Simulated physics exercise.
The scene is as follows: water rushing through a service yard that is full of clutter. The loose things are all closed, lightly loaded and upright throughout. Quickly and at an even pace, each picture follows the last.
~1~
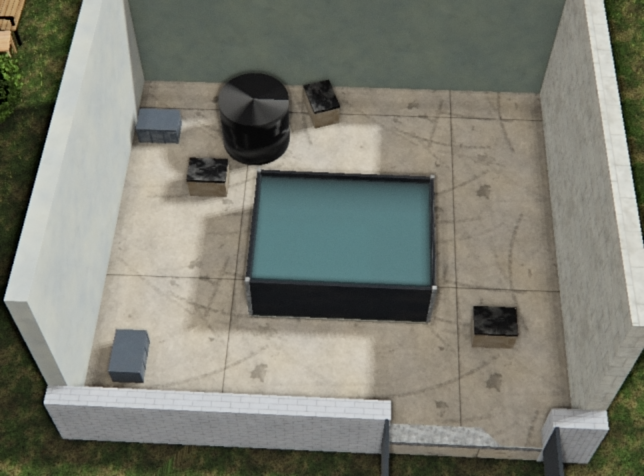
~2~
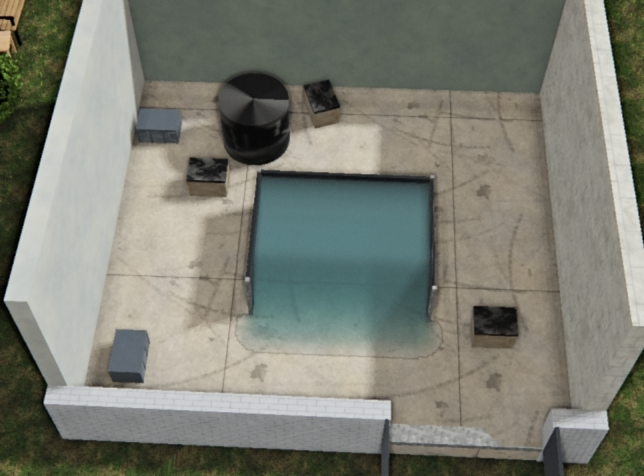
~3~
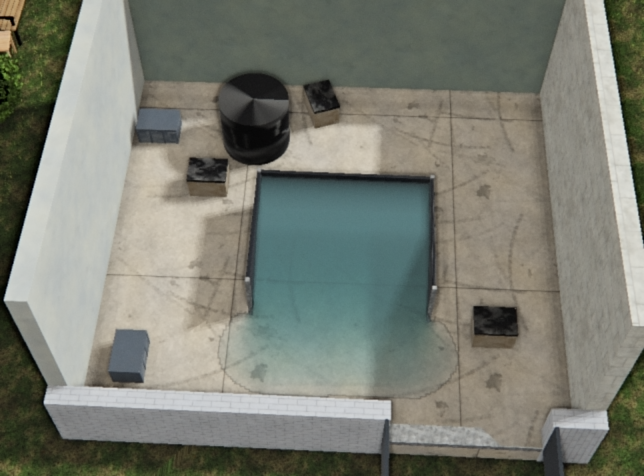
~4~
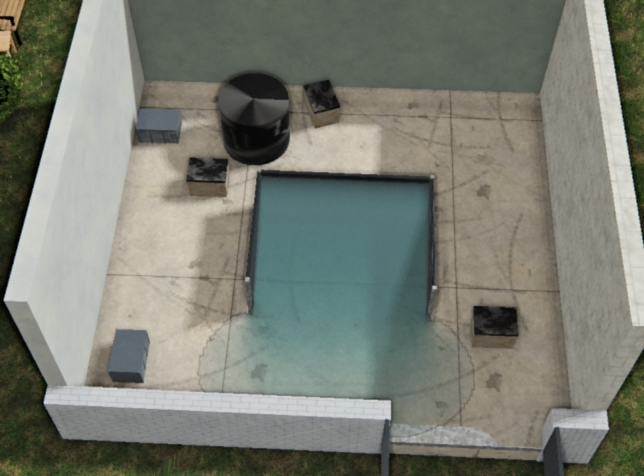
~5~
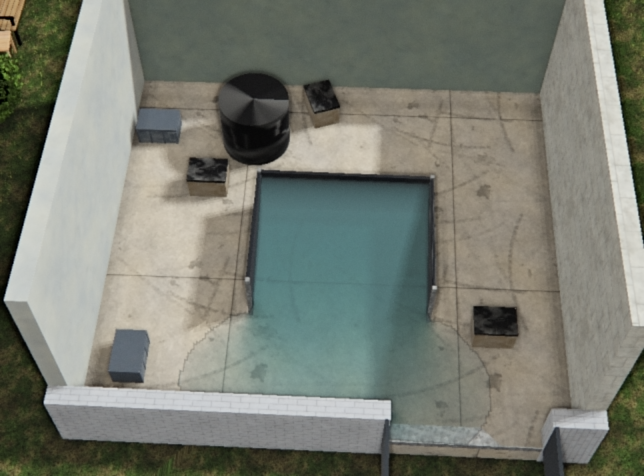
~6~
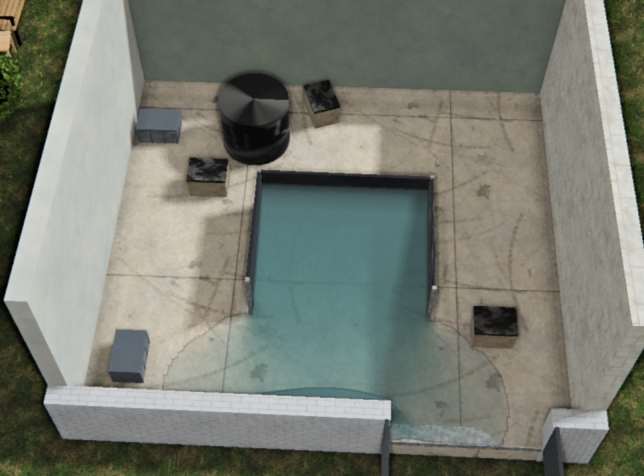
Water pours from the open front of a tank and spreads across the walled yard.
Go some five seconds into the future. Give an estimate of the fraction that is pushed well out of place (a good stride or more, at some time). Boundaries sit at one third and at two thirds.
The share is one third to two thirds.
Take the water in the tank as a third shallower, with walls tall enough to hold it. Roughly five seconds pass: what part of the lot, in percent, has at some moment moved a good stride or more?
By my count, 40 %.
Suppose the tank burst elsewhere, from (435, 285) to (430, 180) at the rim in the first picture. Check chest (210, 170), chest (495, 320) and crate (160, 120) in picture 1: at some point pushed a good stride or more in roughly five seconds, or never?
Well, in order they come out as under that mark, beyond that mark and under that mark.
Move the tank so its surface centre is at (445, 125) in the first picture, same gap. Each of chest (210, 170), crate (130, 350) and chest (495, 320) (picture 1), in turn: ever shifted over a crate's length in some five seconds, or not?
The first: Did not travel far; the second: Travelled far enough; the third: Travelled far enough.
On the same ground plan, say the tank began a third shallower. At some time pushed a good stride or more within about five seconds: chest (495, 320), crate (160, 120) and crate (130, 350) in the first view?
Item by item: Missed the mark, then cleared the mark, then cleared the mark.
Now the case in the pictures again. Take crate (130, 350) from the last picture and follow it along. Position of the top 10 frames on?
Close to (136, 262).
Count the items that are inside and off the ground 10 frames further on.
Counting them up gives 0.
A moment on, 0 of 5 are well off their spots; 0 afloat.
Next, 1 of 5 are well off their spots; 0 afloat.
Later, 2 of 5 are well off their spots; 2 afloat.
In the end, 2 of 5 are well off their spots, and 2 have been at some point; 2 afloat.
